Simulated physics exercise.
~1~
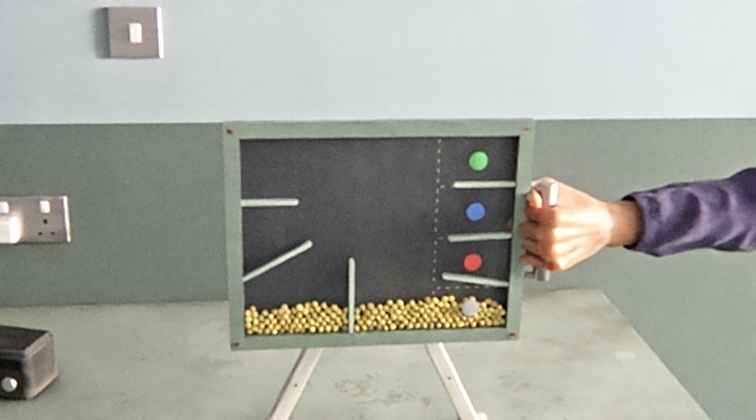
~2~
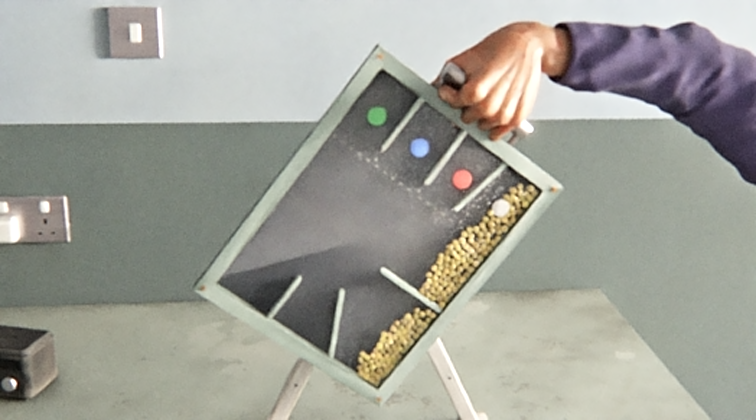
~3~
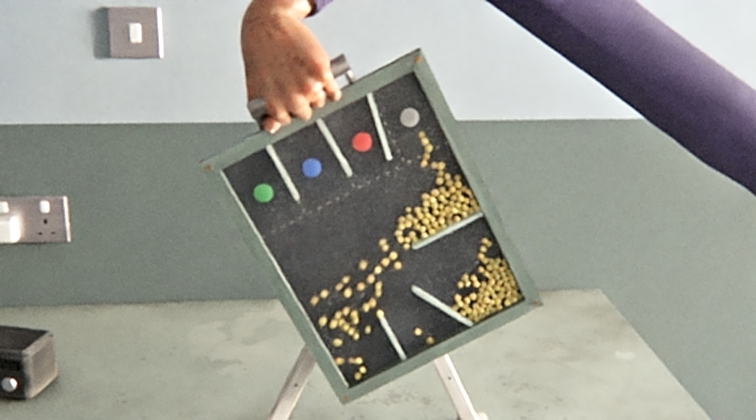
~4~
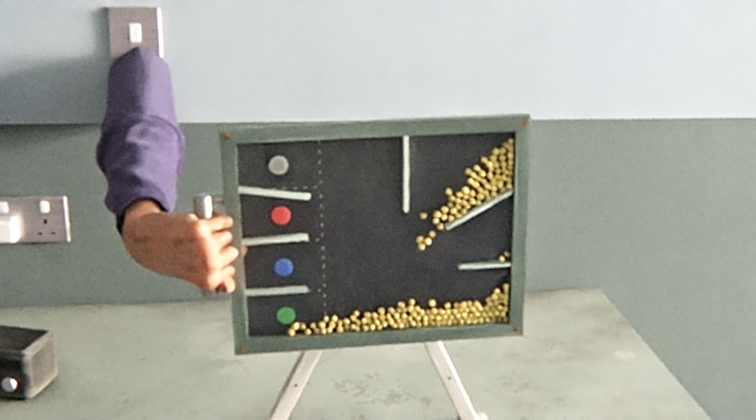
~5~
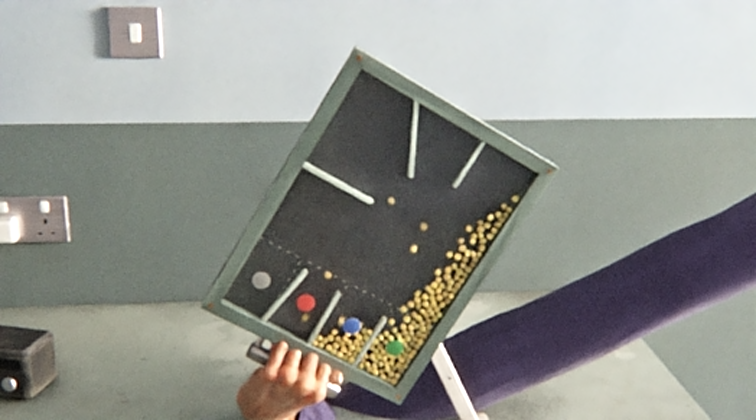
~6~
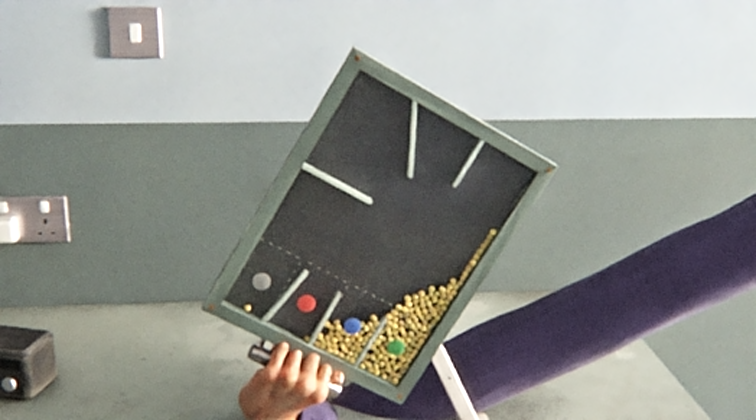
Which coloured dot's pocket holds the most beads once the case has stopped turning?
The pocket with the green dot holds the most beads, with the blue one holding fewer beside it.
